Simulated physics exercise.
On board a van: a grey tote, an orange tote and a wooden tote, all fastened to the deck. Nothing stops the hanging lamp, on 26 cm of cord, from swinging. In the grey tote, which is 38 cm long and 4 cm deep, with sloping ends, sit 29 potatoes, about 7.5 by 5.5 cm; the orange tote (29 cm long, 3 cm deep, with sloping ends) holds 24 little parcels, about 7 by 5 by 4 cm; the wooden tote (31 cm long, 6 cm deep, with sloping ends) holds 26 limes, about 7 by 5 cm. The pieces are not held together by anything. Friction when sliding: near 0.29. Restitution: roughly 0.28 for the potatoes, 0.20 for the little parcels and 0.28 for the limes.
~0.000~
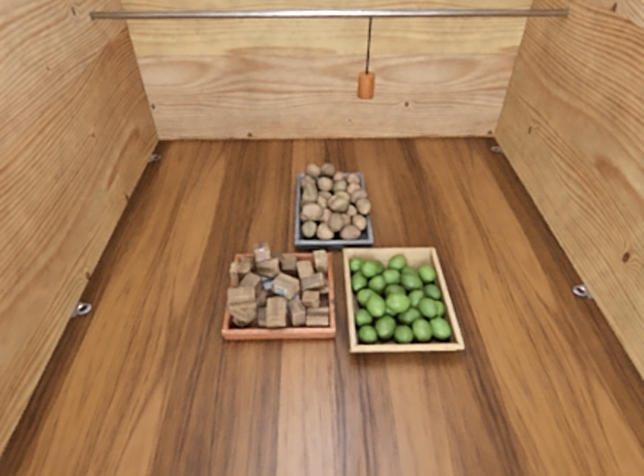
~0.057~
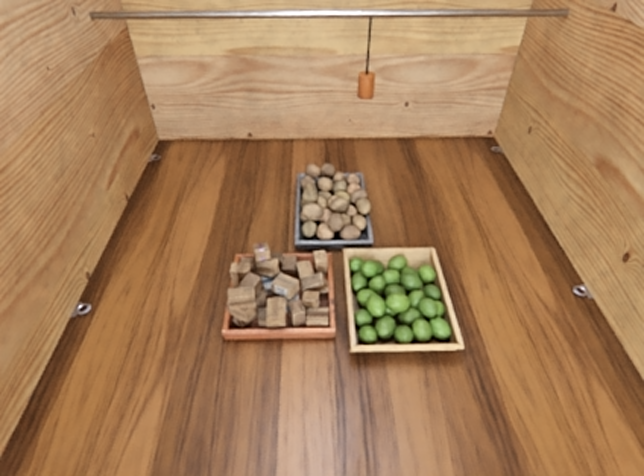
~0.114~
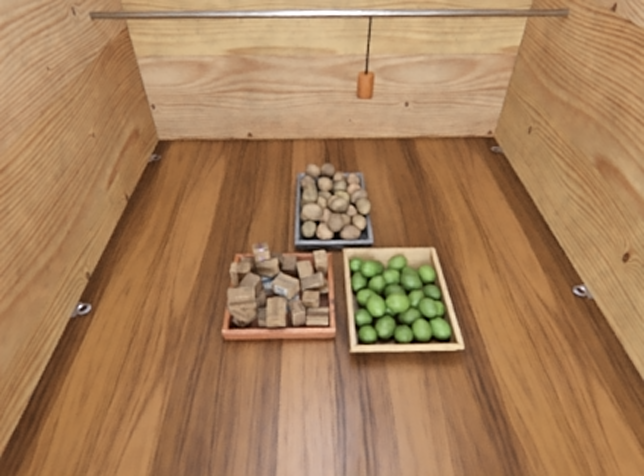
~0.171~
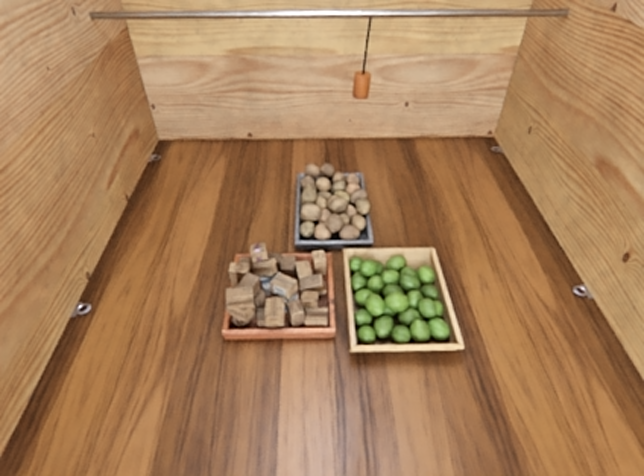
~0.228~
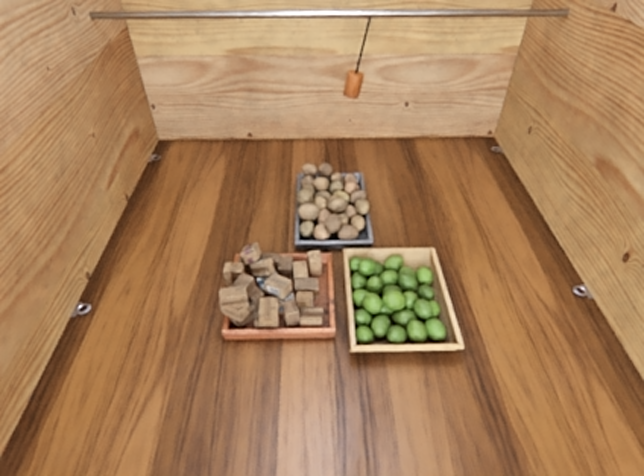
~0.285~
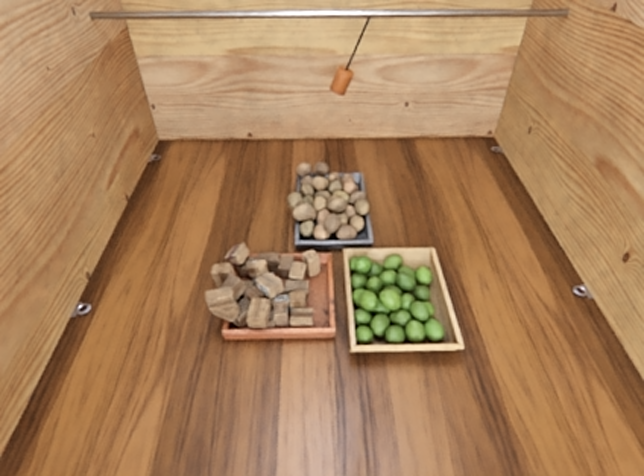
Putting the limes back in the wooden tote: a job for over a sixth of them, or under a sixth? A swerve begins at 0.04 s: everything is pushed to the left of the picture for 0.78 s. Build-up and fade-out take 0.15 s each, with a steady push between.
It ends up holding above five sixths of its load.
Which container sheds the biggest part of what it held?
It is the orange tote.
After 0.47 s, grey tote 25 in, 4 out, orange tote 17 in, 7 out and wooden tote 24 in, 2 out.
After 0.70 s, grey tote 24 in, 5 out, orange tote 16 in, 8 out and wooden tote 24 in, 2 out.
After 1.01 s, grey tote 24 in, 5 out, orange tote 16 in, 8 out and wooden tote 24 in, 2 out.
Outcome (at 1.42 s), grey tote 24 in, 5 out, orange tote 16 in, 8 out and wooden tote 24 in, 2 out. Asked share, 2 of 26, 8 per cent.
